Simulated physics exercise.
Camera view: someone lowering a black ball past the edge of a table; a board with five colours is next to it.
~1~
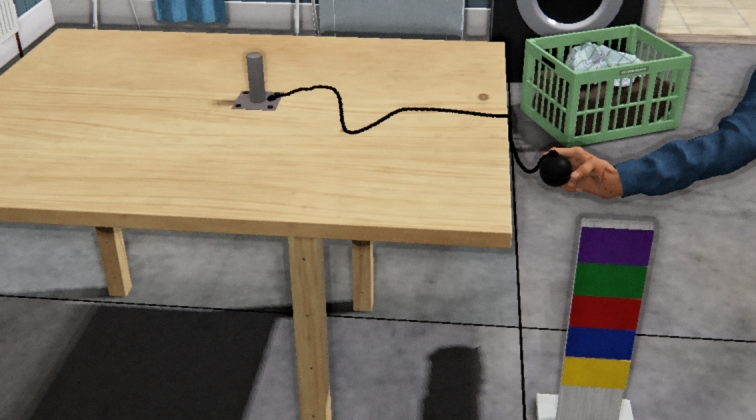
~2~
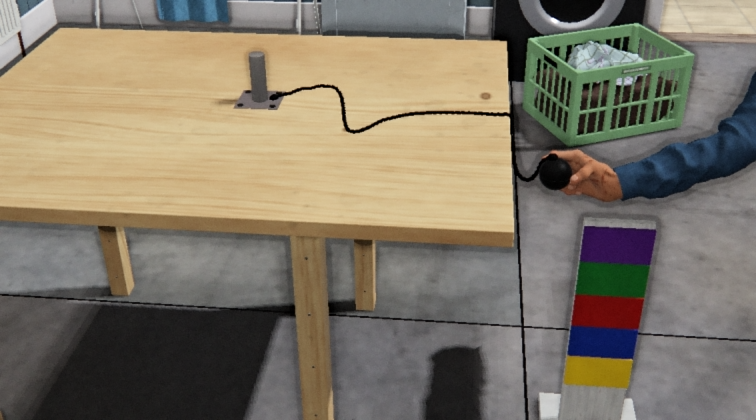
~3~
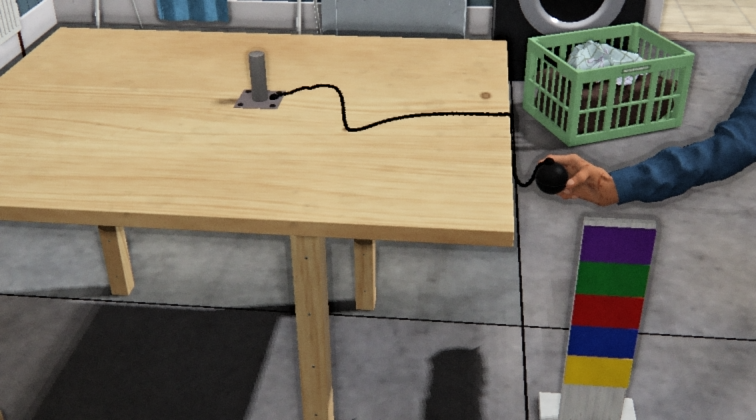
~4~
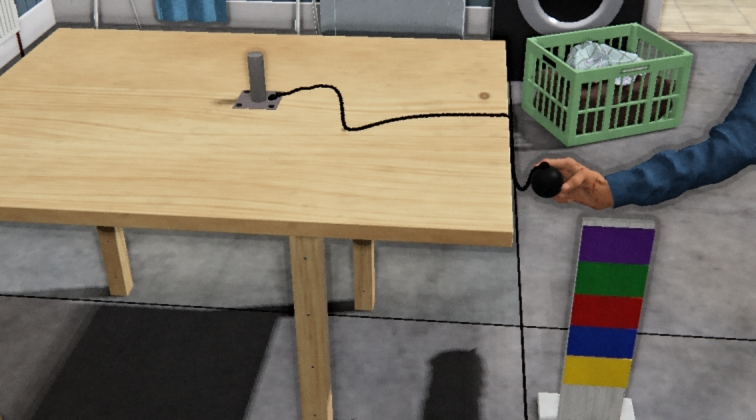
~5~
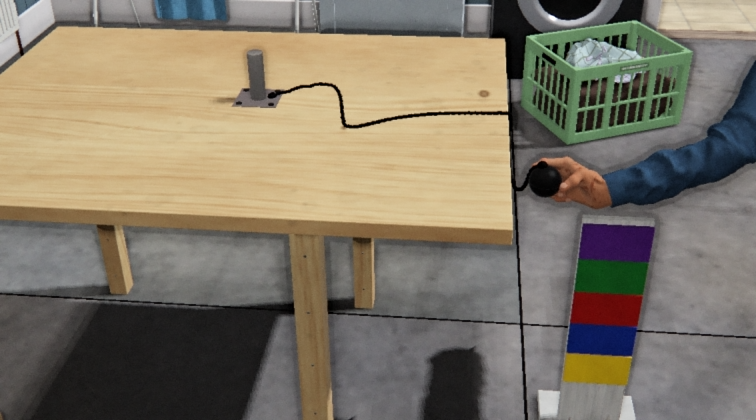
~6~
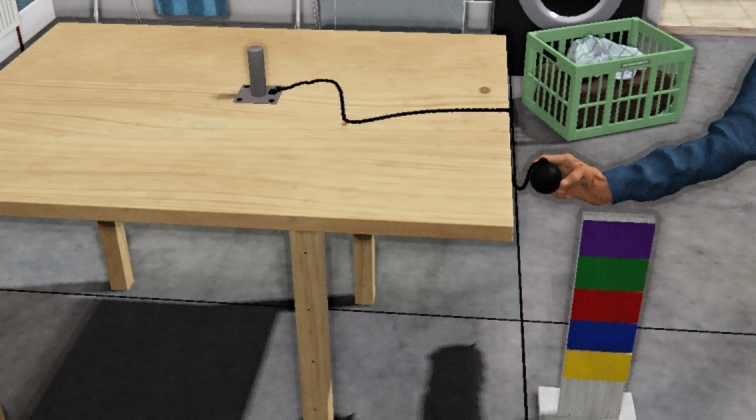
In this clip, a hand at the right holds a black ball on a cord attached to a metal post on a wooden table, shifting it slightly left and down above a striped colored board, then keeping it nearly still.
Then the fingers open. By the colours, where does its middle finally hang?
At the blue band.
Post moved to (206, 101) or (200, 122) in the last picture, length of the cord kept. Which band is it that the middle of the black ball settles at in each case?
First try: Red; second try: Red.
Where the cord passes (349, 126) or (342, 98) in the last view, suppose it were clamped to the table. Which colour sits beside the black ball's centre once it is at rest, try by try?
Green, then red.
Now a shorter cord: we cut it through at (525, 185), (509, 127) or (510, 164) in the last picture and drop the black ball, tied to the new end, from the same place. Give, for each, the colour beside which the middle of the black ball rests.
Each try in turn: Red; purple; green.
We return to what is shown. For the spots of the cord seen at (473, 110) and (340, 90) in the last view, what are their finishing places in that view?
To (505, 170) for the first and to (365, 102) for the second.
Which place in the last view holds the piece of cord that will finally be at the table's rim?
Look around (416, 113).
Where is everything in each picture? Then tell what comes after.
In the first picture, black ball (556, 170); purple (615, 248); green (610, 282); red (605, 314); blue (600, 345); yellow (596, 374).
In the second picture, black ball (556, 174); cord through (305, 88) (343, 106) (374, 125) (450, 113) (511, 141).
In the third picture, black ball (552, 178).
In the fourth picture, black ball (547, 182); cord through (304, 88) (342, 106) (379, 123) (459, 115) (510, 151).
In the fifth picture, black ball (546, 181).
In the sixth picture, black ball (546, 178); cord through (304, 83) (342, 100) (385, 117) (467, 111) (509, 152).
Soon after, ball near (495, 313); level with blue.
Then, ball near (492, 317); level with blue.
At rest, ball near (493, 317); level with blue. Its centre hangs level with the blue band.
